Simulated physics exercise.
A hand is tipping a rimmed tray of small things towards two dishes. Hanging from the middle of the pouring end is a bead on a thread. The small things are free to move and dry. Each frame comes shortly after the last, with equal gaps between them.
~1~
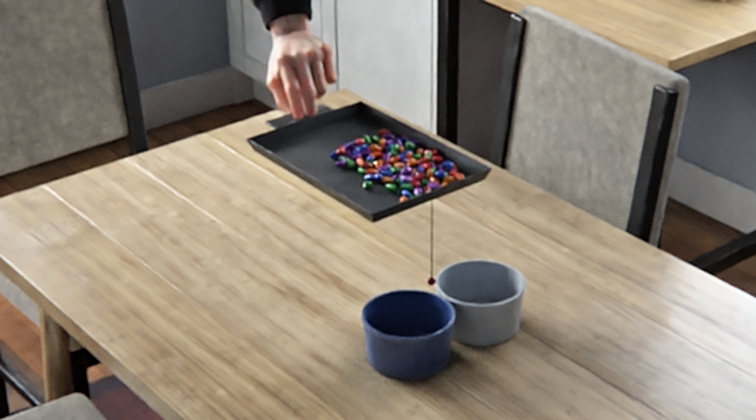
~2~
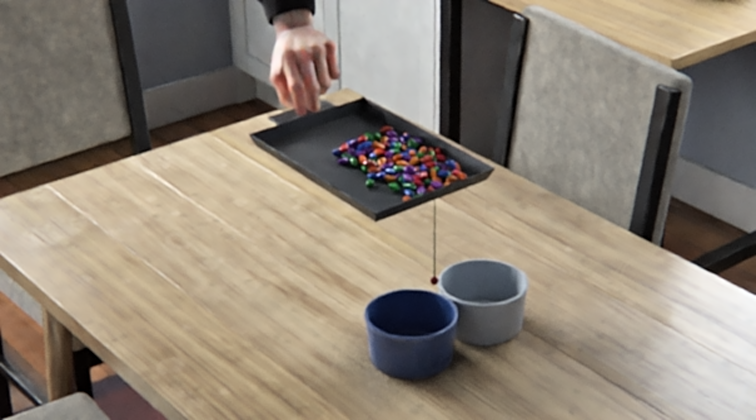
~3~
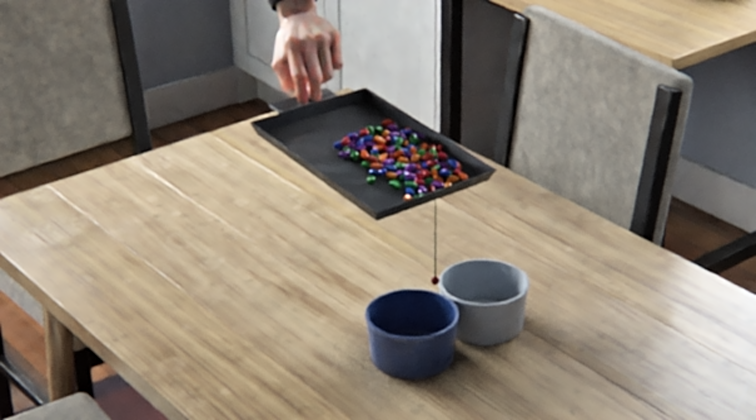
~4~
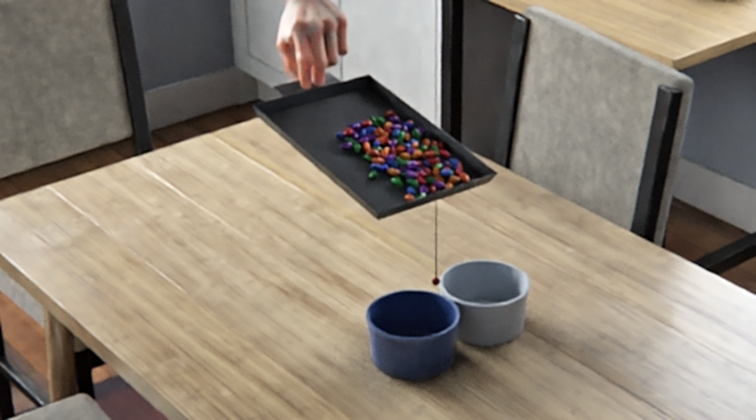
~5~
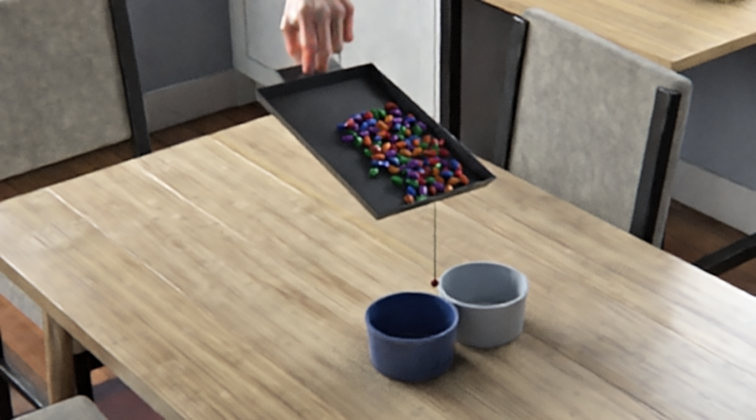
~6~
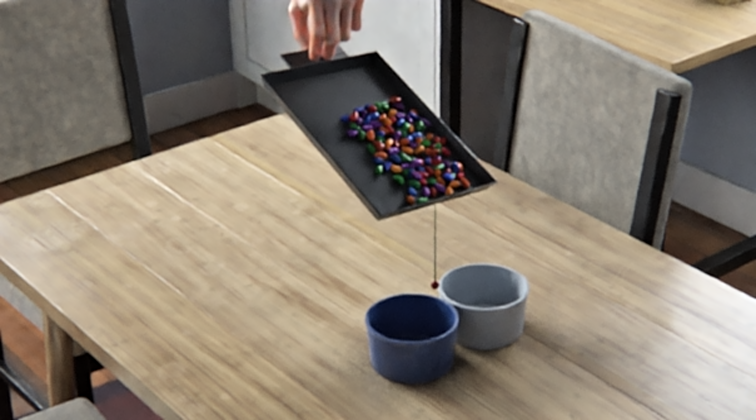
In this clip, a hand raises the handle end of a dark rimmed tray of colourful jelly beans, tilting it gradually more steeply above a blue dish and a grey dish, while a bead hangs on a thread.
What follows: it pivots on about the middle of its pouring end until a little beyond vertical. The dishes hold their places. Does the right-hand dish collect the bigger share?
Yes.
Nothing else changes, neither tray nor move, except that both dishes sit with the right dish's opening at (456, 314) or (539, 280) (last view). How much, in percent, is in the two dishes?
First 40 %, then 90 %.
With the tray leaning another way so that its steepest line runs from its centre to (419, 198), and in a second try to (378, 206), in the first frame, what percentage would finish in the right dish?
You'd get 30 per cent the first time and 0 per cent the second time.
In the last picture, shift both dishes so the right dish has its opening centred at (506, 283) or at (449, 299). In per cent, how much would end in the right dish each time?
Some 70 percent in the first case, 40 percent in the second.
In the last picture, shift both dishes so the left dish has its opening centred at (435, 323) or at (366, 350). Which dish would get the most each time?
Results - the dish on the right side first, the dish on the right side second.
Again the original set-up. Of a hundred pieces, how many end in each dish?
The share is 10 per cent in the left dish and 70 per cent in the right dish.
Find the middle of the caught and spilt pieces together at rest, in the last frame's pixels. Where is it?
The centre comes to rest close to (488, 325).
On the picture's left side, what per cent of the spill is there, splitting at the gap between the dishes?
It works out to some 10 per cent.
Soon after the last picture, tray tipped steeply; most on the tray; a stray few in the right dish; a small part in the air.
A little later, tray tipped past a quarter turn; a small part in the left dish; most in the right dish; a small part outside both; a stray few in the air.
Later still, tray tipped past a quarter turn; a small part in the left dish; most in the right dish; a small part outside both.
At rest, tray tipped past a quarter turn; a small part in the left dish; most in the right dish; a small part outside both.
